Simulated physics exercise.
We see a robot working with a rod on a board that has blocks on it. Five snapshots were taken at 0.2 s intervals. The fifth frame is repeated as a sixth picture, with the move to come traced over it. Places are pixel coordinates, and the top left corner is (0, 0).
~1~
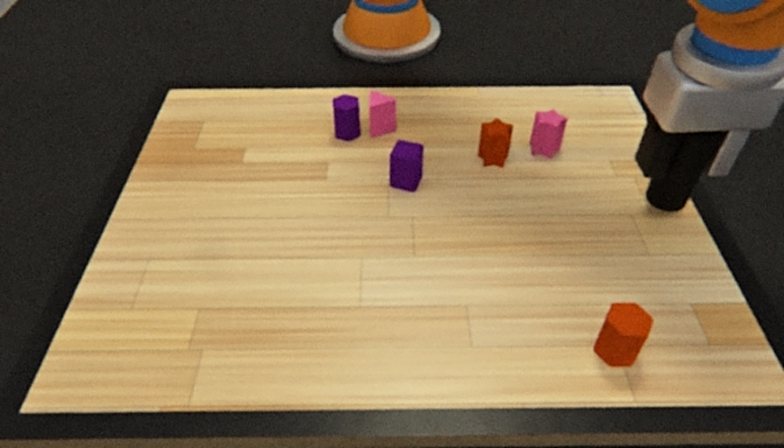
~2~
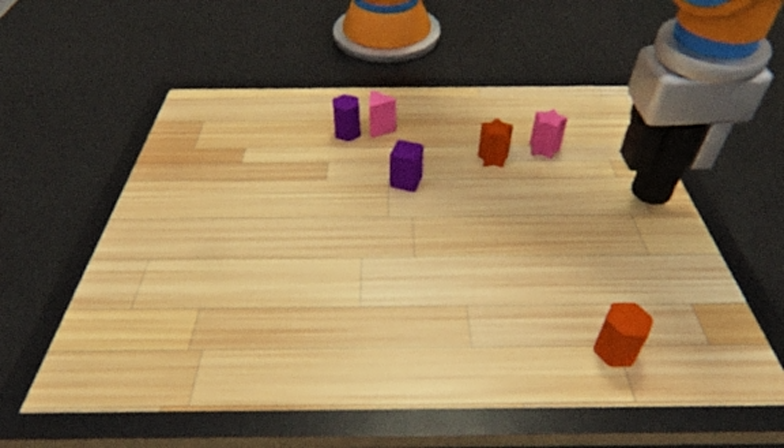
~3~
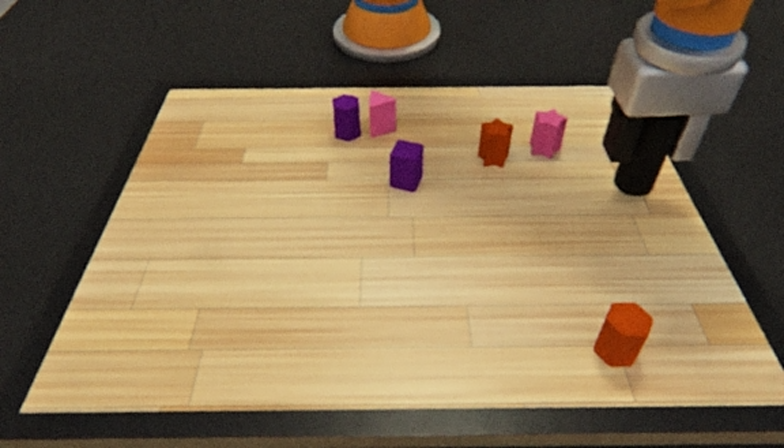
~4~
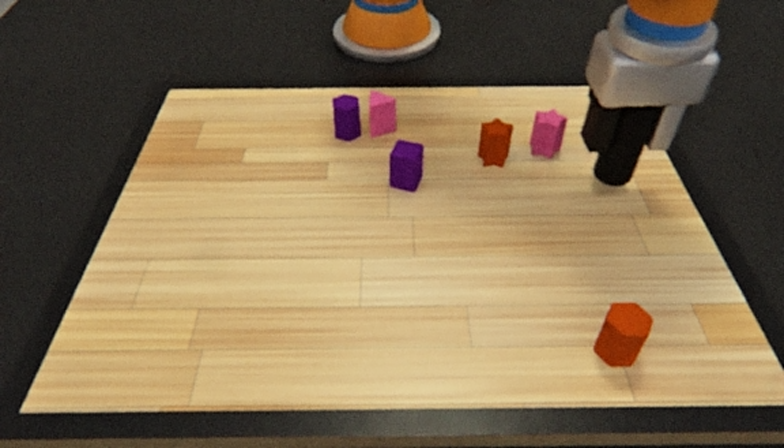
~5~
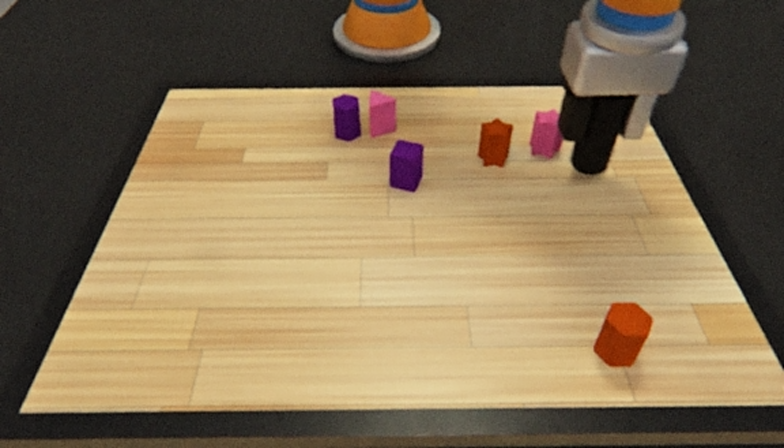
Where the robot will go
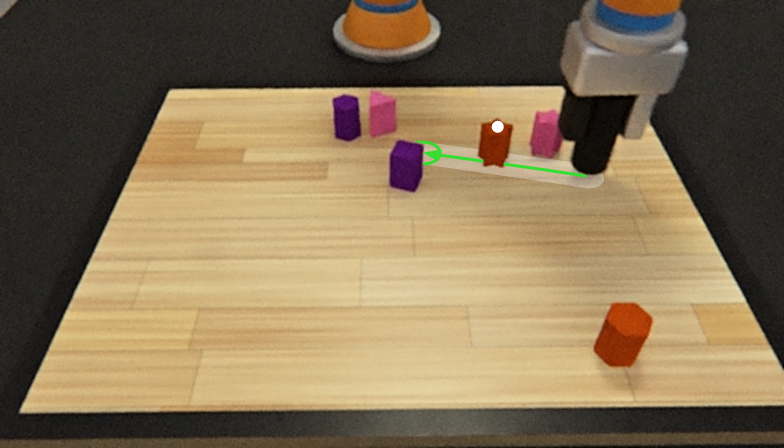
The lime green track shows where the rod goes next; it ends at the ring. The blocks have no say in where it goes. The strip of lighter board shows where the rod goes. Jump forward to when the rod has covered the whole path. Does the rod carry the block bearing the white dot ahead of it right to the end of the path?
I believe so.
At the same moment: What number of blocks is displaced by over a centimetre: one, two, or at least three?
The push will move one block.
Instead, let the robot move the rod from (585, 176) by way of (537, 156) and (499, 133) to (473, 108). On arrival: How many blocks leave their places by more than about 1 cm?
By the end of the path, one block has moved more than about a centimetre.
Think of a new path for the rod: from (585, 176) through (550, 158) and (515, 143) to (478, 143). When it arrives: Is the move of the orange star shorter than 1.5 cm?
Yes, it checks out.
Path on the board, from (585, 176) directly to (423, 153); the dot is on the orange star.
On the path given first. One third of the way, rod at (530, 156); nothing pushed yet.
Two thirds of the way, rod at (476, 149); orange star at (451, 119).
At the end, rod at (423, 142); orange star at (400, 110), turned 15° clockwise; pink star in place.
